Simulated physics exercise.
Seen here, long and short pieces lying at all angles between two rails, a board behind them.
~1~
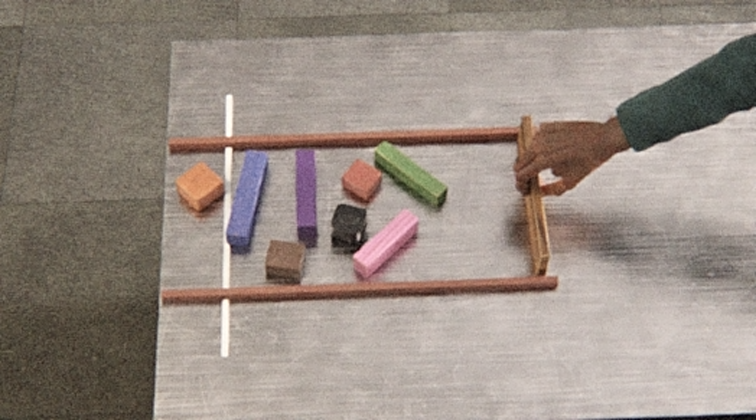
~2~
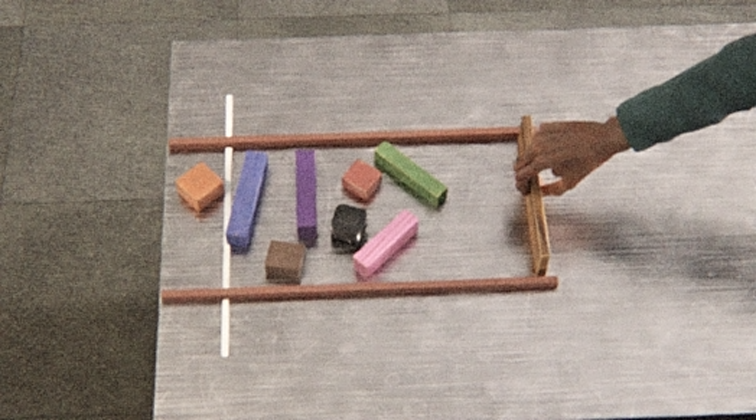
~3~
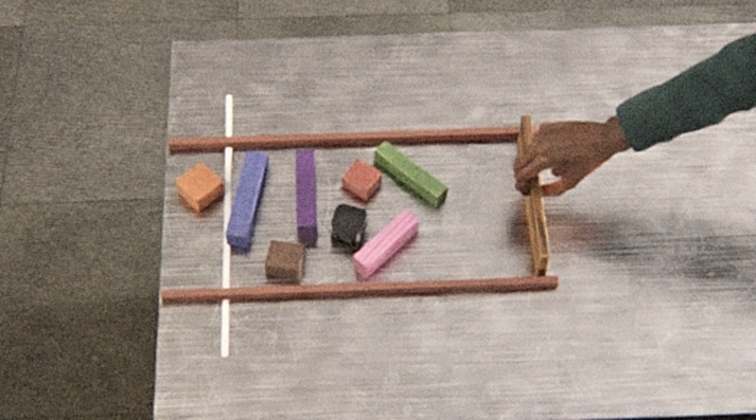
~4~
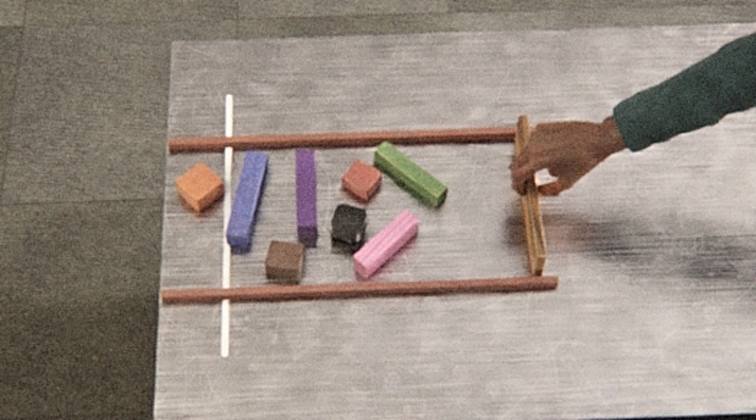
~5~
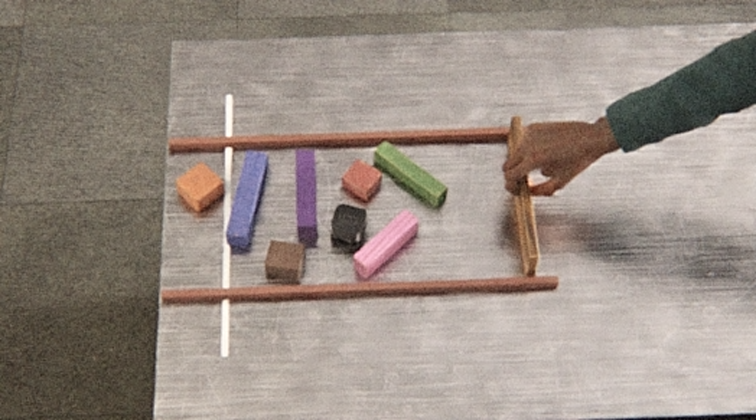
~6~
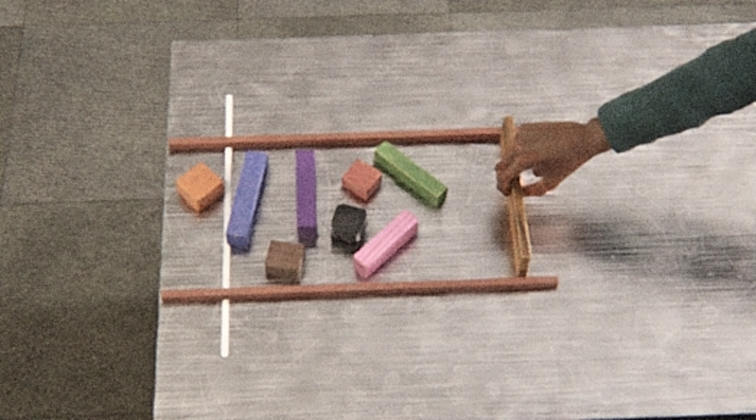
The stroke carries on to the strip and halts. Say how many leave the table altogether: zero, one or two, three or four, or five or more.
Outcome: The number that fall off is one or two.
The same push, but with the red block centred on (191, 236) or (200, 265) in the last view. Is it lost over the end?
In turn it comes down; falls.
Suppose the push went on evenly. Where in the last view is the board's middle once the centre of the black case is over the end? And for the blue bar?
At (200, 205) for the black case; at (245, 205) for the blue bar.
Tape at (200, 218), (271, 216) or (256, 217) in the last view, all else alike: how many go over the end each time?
It would be 3, 1 and 1.
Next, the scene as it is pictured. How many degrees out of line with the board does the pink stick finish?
Some 0 degrees.
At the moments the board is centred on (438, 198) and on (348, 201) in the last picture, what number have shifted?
At the one place 1, at the other 5.
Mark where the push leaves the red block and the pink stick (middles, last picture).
About (195, 192), and the other about (217, 253).
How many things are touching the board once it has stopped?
2 of them.
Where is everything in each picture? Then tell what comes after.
The first picture shows orange block (200, 186); blue bar (247, 198); brown block (285, 259); board (534, 195); tape (227, 217).
The second picture shows blue bar (247, 198); board (534, 195).
The third picture shows brown block (285, 260); purple bar (306, 194).
The fourth picture shows orange block (200, 187); black case (349, 225).
The fifth picture shows blue bar (247, 198); red block (362, 180).
The sixth picture shows orange block (200, 187); blue bar (247, 198); brown block (285, 260); board (515, 196); tape (227, 217).
Early on, none off yet; orange block at rest near (200, 187); blue bar at rest near (247, 198); brown block at rest near (285, 260).
Finally, the number that fall off is one or two; lost, blue bar and orange block.
